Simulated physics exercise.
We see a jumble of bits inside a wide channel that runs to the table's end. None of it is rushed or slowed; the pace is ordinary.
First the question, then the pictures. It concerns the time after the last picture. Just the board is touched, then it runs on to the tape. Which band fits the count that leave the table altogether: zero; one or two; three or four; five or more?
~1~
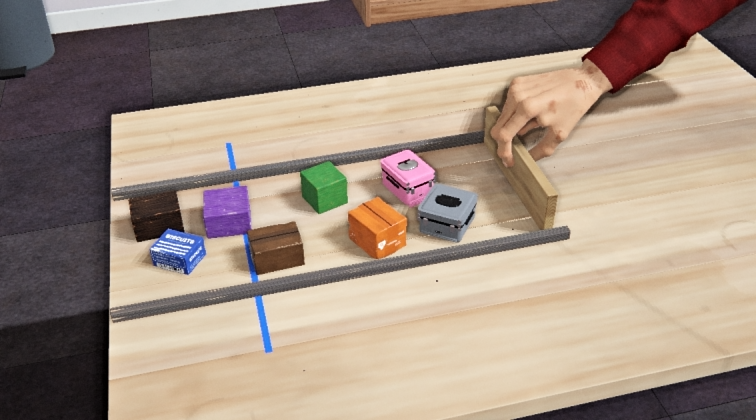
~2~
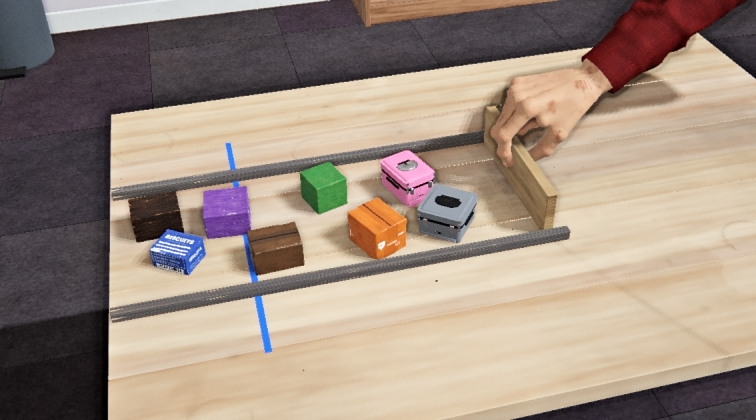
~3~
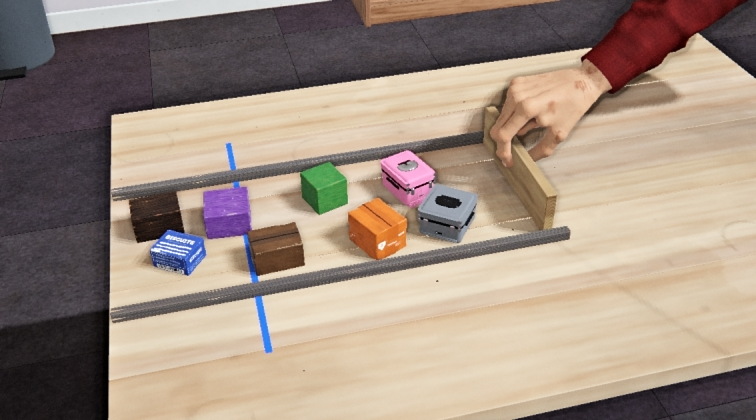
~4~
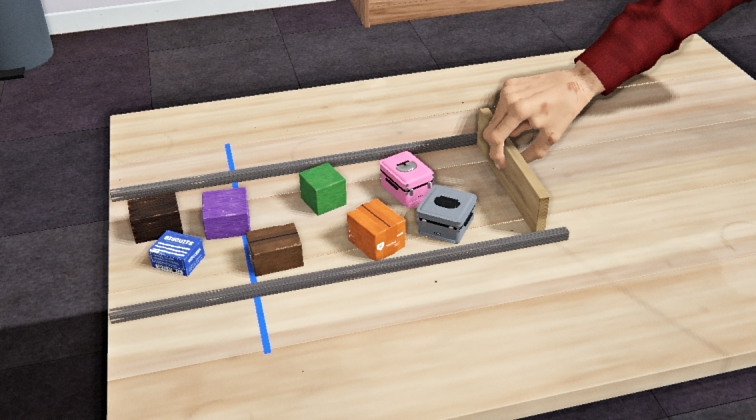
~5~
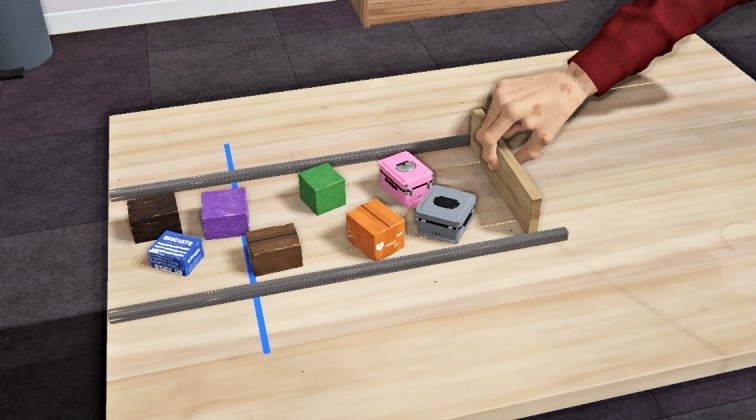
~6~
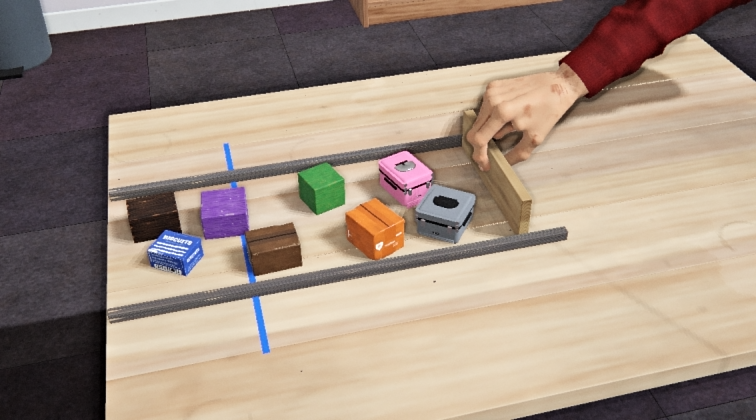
The band that fits is one or two.
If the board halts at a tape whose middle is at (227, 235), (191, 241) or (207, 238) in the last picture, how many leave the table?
In order: 2, 4 and 3.
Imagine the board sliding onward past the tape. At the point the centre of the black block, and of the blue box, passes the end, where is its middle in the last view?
Black block: (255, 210); blue box: (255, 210).
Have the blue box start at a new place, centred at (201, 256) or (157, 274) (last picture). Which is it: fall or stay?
Blue box: Plunges; plunges.
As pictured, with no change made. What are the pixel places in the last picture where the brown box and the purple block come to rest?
You'll find the brown box at roughly (132, 273) and the purple block at roughly (145, 227).
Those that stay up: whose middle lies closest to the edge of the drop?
Brown box.
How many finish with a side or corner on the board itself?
It adds up to 2.
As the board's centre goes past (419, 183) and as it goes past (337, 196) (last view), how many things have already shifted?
It comes to 3 for the first spot, 5 for the other.
A little later, none off yet; black block at rest near (154, 217); blue box at rest near (176, 253); purple block at rest near (225, 213).
Next, none off yet; black block shifted a little near (139, 219); blue box shifted about its own width near (137, 251); purple block shifted about its own width near (187, 220).
When it is over, the number that fall off is one or two; down, blue box and black block.
